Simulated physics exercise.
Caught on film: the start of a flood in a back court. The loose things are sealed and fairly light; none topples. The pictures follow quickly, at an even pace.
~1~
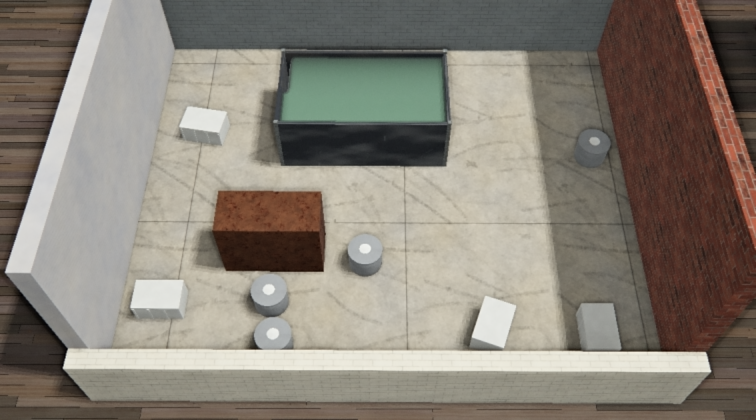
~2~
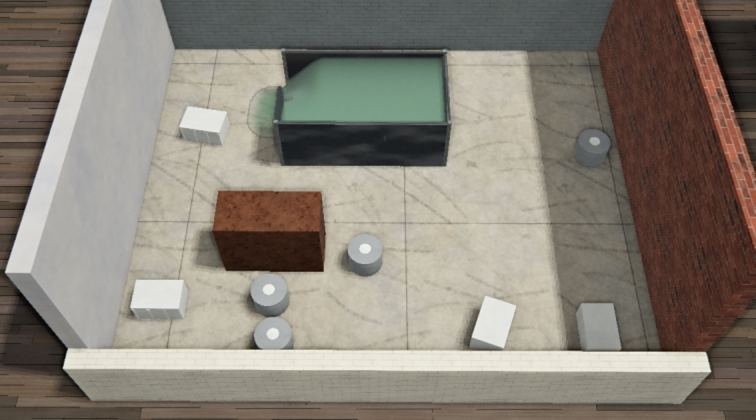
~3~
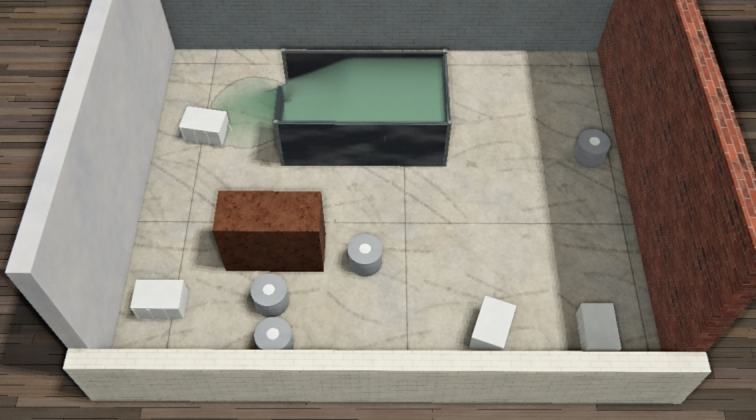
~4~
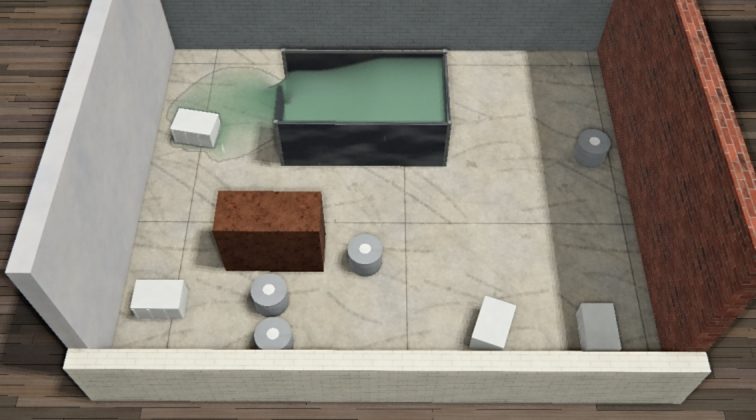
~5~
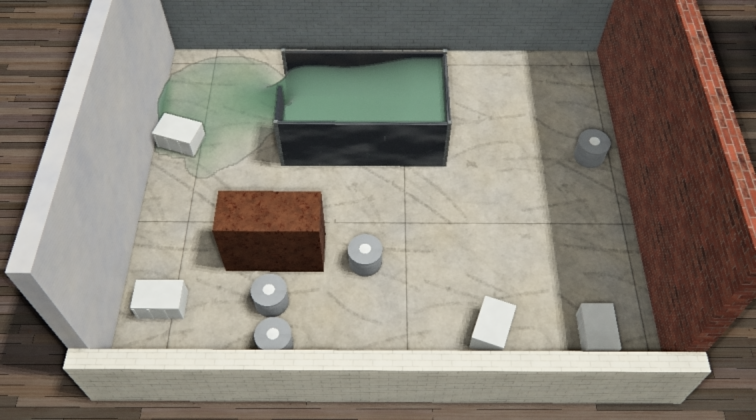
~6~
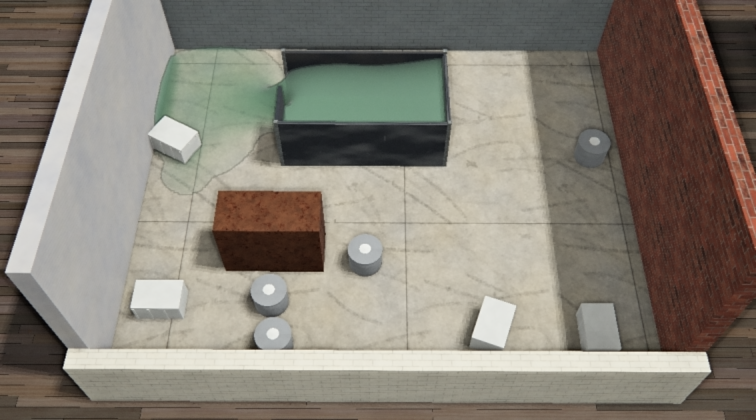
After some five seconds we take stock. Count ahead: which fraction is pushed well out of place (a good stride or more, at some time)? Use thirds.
It is one to two thirds.
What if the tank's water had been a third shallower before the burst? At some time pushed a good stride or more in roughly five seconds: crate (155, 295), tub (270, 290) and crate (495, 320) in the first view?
In that order: Swept aside, short of that, under that.
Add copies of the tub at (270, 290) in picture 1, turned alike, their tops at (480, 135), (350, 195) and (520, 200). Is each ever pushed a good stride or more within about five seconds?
In that order: Never so far, less than that, never so far.
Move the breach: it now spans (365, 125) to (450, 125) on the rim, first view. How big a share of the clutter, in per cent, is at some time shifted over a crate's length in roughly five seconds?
I make it 80 per cent.
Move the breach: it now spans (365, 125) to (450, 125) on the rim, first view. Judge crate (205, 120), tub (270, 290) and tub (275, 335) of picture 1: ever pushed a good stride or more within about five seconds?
As listed: Under that, short of that, shifted that much.
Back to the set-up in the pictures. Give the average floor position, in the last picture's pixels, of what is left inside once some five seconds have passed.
Roughly at (429, 291).
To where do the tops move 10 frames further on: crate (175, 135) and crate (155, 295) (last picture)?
At about (207, 290) and (161, 332).
A moment on, 1 of 8 are well off their spots; 0 afloat.
Next, 2 of 8 are well off their spots; 0 afloat.
Later, 2 of 8 are well off their spots; 2 afloat.
In the end, 3 of 8 are well off their spots, and 3 have been at some point; 2 afloat.
